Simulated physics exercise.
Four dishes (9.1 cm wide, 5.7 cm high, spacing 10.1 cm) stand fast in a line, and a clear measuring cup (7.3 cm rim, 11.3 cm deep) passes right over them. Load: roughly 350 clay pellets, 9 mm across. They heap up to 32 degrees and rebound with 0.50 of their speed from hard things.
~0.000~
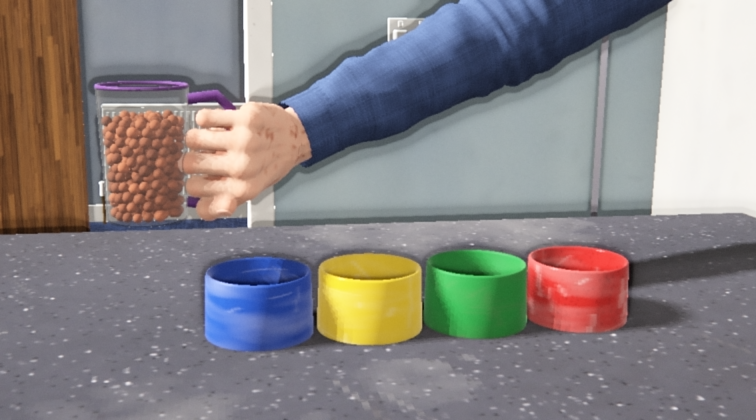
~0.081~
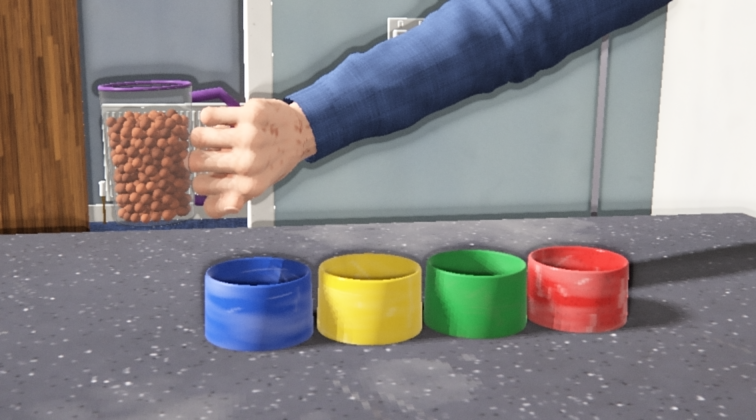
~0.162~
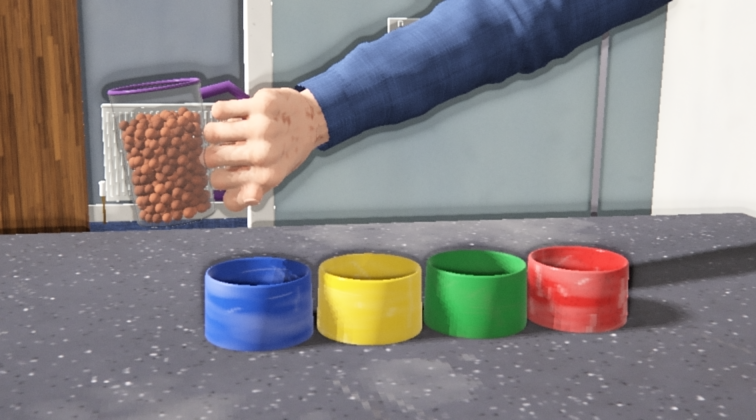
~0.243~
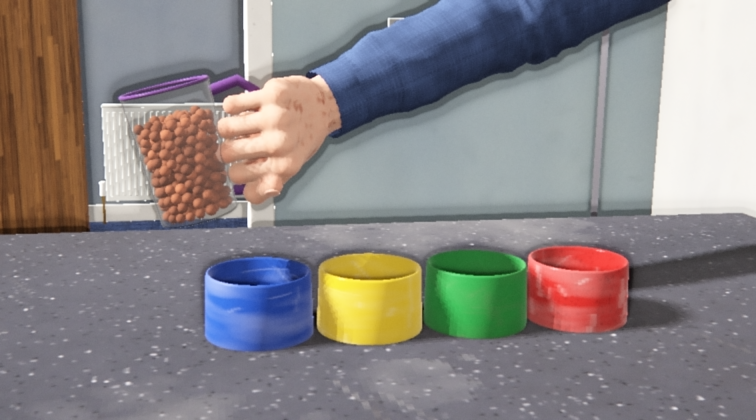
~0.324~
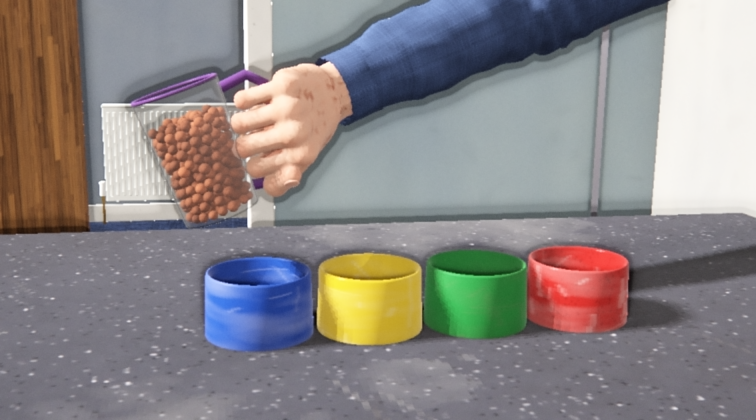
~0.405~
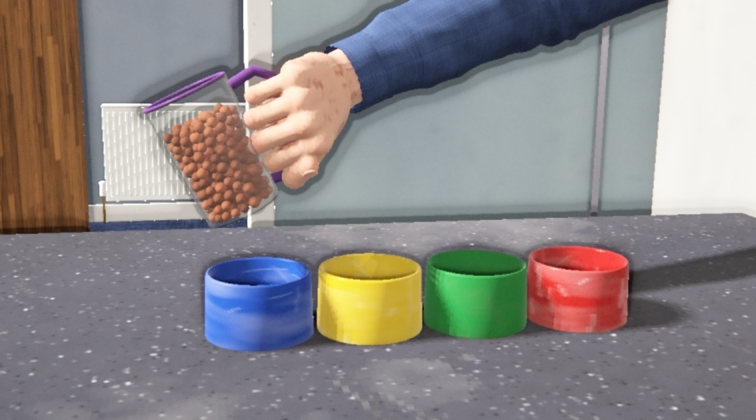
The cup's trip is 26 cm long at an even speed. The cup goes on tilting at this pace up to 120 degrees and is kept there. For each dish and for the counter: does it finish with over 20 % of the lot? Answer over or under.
Red dish: Under; blue dish: Under; green dish: Under; yellow dish: Over; on the counter: Under.
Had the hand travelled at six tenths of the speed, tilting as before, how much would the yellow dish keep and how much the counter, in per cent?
Yellow 0, counter 10.
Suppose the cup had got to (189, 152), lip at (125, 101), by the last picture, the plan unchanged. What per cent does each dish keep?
Red 0; blue 0; green 0; yellow 90.
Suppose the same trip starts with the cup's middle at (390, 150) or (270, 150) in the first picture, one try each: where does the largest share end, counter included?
Most goes to: Red, then green.
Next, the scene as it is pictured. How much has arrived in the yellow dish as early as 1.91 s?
About 60 per cent by then.
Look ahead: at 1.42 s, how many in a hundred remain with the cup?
Roughly 100 per cent.
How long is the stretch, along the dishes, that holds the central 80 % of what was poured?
Roughly 6 cm.
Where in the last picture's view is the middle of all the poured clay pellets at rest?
At about (365, 293).
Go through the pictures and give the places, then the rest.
In the first frame, cup at (145, 153), tilt 0 degrees, lip at (97, 86), moved 0.0 cm; middle of the pieces at (145, 168); blue dish at (259, 272); yellow dish at (370, 268); green dish at (477, 263); red dish at (578, 259).
In the second frame, cup at (151, 153), tilt 2 degrees, lip at (100, 88), moved 0.5 cm; middle of the pieces at (151, 168).
In the third frame, cup at (166, 153), tilt 7 degrees, lip at (110, 92), moved 1.7 cm; middle of the pieces at (168, 168).
In the fourth frame, cup at (182, 152), tilt 13 degrees, lip at (121, 98), moved 3.1 cm; middle of the pieces at (186, 167).
In the fifth frame, cup at (199, 152), tilt 19 degrees, lip at (132, 104), moved 4.5 cm; middle of the pieces at (204, 167).
In the sixth frame, cup at (215, 152), tilt 25 degrees, lip at (145, 111), moved 5.8 cm; middle of the pieces at (221, 166); blue dish at (259, 272); yellow dish at (370, 268); green dish at (477, 263); red dish at (578, 259). The cup turns about 75 degrees a second and travels 17 cm a second.
Then, at 1.02 s, tilt 70 degrees; cup holds 100 %.
After 1.42 s, tilt 99 degrees; cup holds 100 %.
Then, at 1.91 s, tilt 120 degrees; cup holds 30 %, yellow 60 %.
In the end, at 2.6 s, red 0 %, blue 0 %, green 0 %, yellow 100 %, counter 0 %.
